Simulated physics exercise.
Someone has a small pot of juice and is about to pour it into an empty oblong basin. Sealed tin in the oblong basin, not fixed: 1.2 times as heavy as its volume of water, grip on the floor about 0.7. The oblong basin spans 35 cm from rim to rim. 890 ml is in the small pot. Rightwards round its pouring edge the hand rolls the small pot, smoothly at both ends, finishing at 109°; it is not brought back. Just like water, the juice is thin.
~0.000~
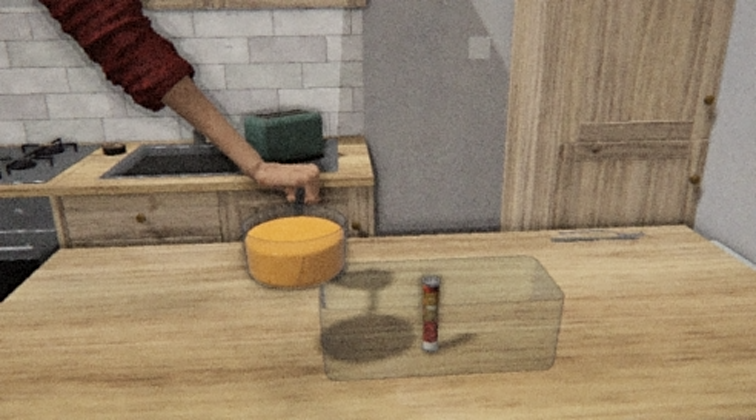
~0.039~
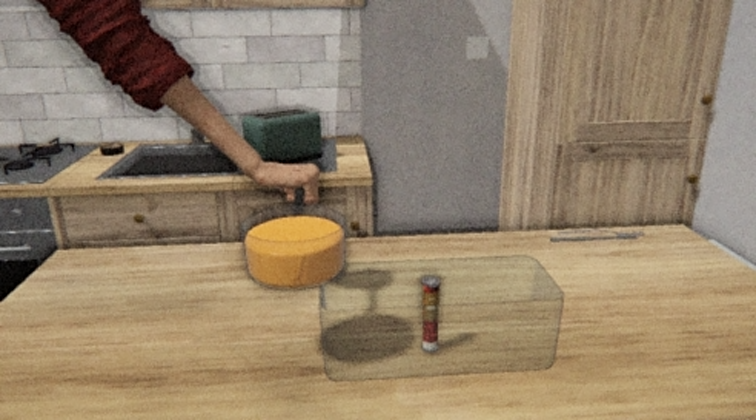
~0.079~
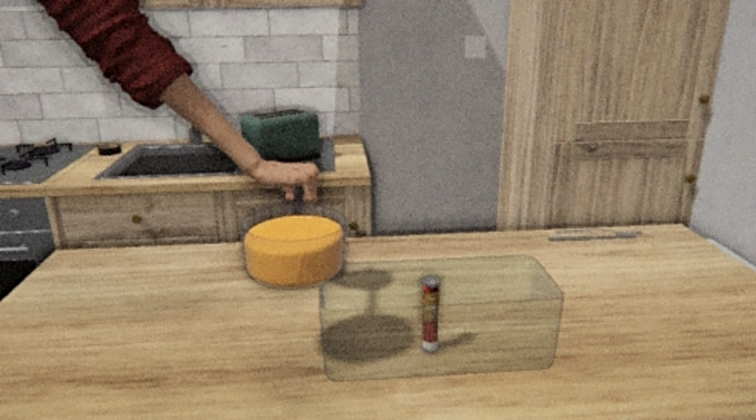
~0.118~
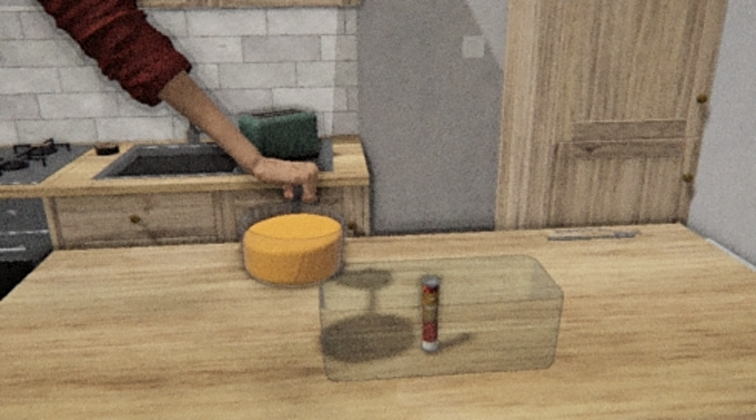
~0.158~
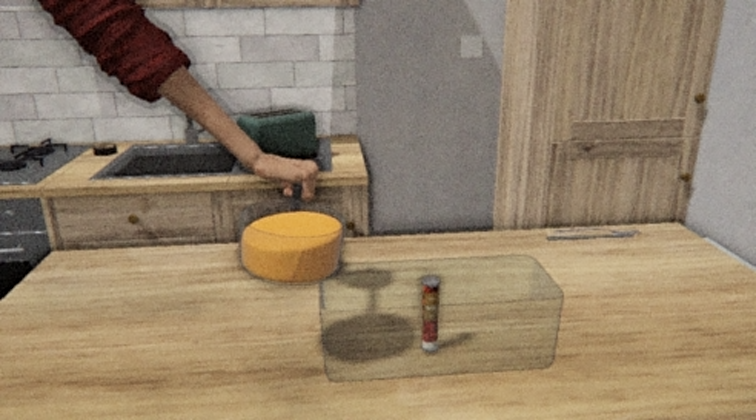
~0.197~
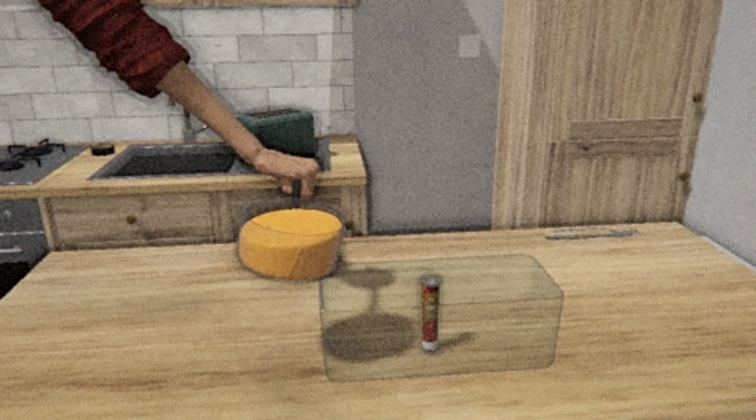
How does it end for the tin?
The tin goes down.
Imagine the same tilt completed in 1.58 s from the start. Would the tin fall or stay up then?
The tin tumbles.
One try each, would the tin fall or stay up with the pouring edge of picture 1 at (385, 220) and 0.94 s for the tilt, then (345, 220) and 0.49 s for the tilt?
First it stays on its base; then it tips over.
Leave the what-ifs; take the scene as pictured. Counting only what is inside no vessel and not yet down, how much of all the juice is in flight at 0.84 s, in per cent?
Around 16 percent of the liquid.
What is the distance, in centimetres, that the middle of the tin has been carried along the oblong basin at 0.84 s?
The tin is about 3 cm from where it started.
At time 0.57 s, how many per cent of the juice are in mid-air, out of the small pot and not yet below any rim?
About 32 per cent.
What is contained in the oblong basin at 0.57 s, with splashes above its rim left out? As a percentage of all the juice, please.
I'd put it near 5 percent.
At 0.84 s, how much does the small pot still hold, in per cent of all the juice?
Around 8 in a hundred is still there.
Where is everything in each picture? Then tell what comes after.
It leans 0°; its right rim is at (345, 222); the juice meets the walls at (246, 234) and (344, 231); the oblong basin's rim runs from (320, 287) to (550, 277); the tin's top is at (431, 284), in the first frame.
It leans 0°; its right rim is at (345, 222); the juice meets the walls at (245, 235) and (344, 231), in the second frame.
It leans 2°; its right rim is at (345, 222); the juice meets the walls at (245, 235) and (343, 229), in the third frame.
It leans 4°; its right rim is at (345, 222); the juice meets the walls at (244, 233) and (343, 227), in the fourth frame.
It leans 7°; its right rim is at (345, 223); the juice meets the walls at (243, 231) and (343, 225), in the fifth frame.
It leans 11°; its right rim is at (345, 223); the juice meets the walls at (241, 228) and (343, 223), in the sixth frame.
By 0.57 s the tilt is 72° and 62 per cent is still to pour; the tin stands where it began.
By 0.84 s the tilt is 106° and 8 per cent is still to pour; the tin leans 25°.
By 1.13 s the tilt is 109° and 0 per cent is still to pour; the tin lies on its side.
By 1.44 s the tilt is 109° and 0 per cent is still to pour; the tin lies on its side.
At rest the tin lies on its side.
